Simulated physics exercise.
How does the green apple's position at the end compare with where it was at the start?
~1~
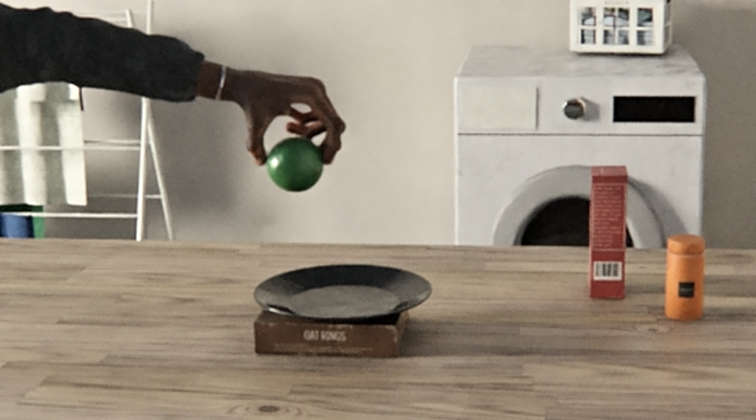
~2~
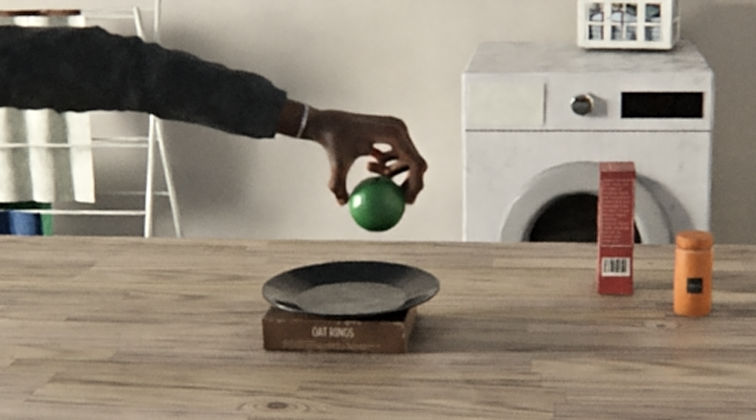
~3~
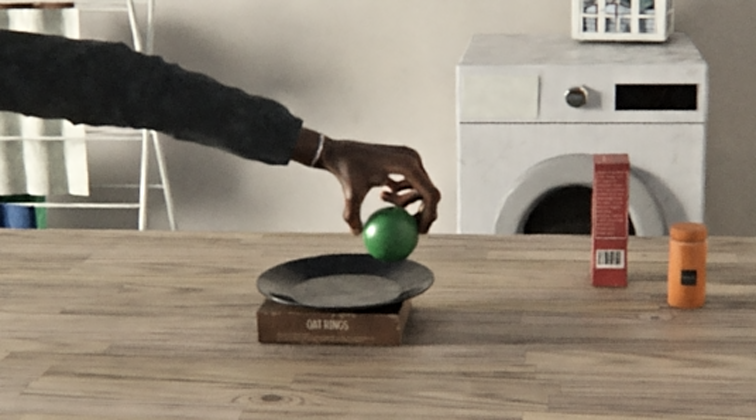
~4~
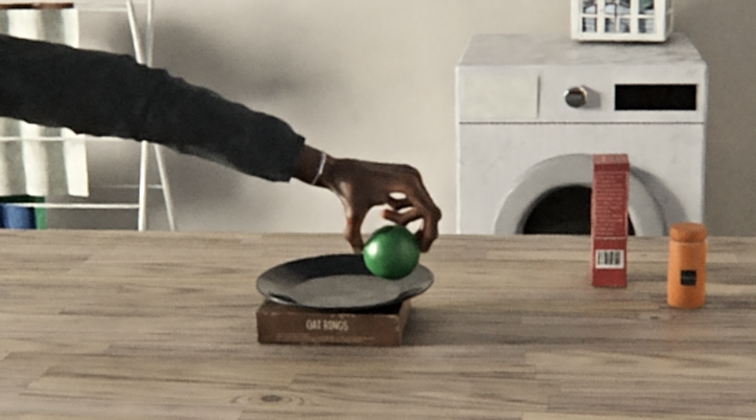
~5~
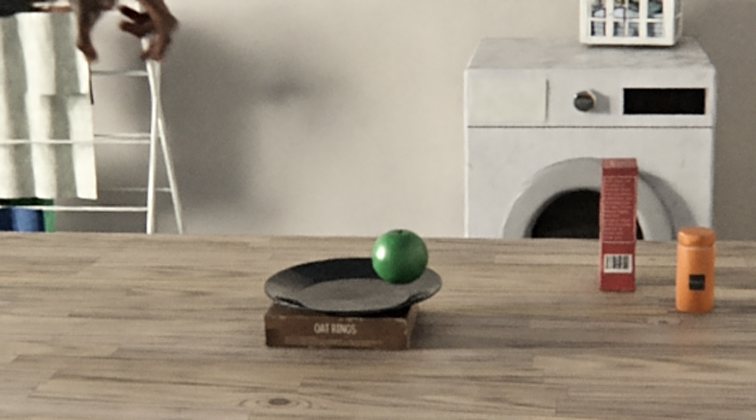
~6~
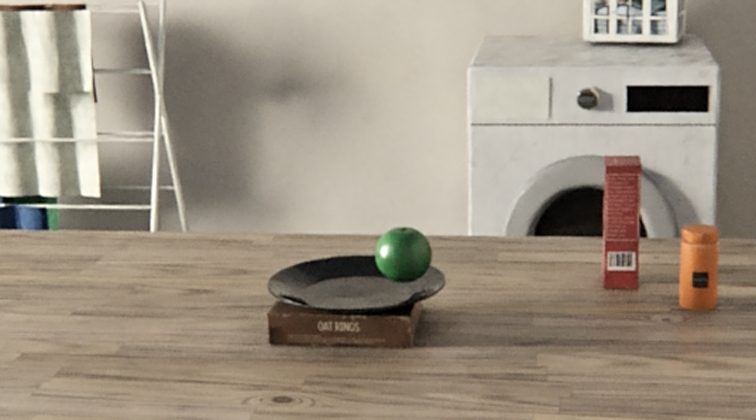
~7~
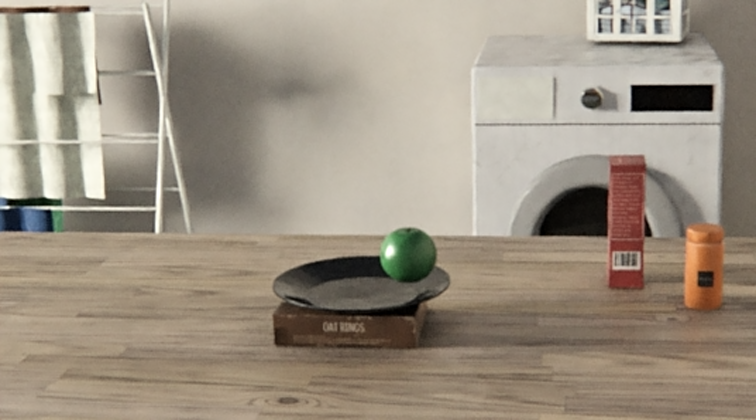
At the start the green apple is held in a hand above the black plate. By the end it is lower and further right, resting on the right side of the plate with no hand on it.
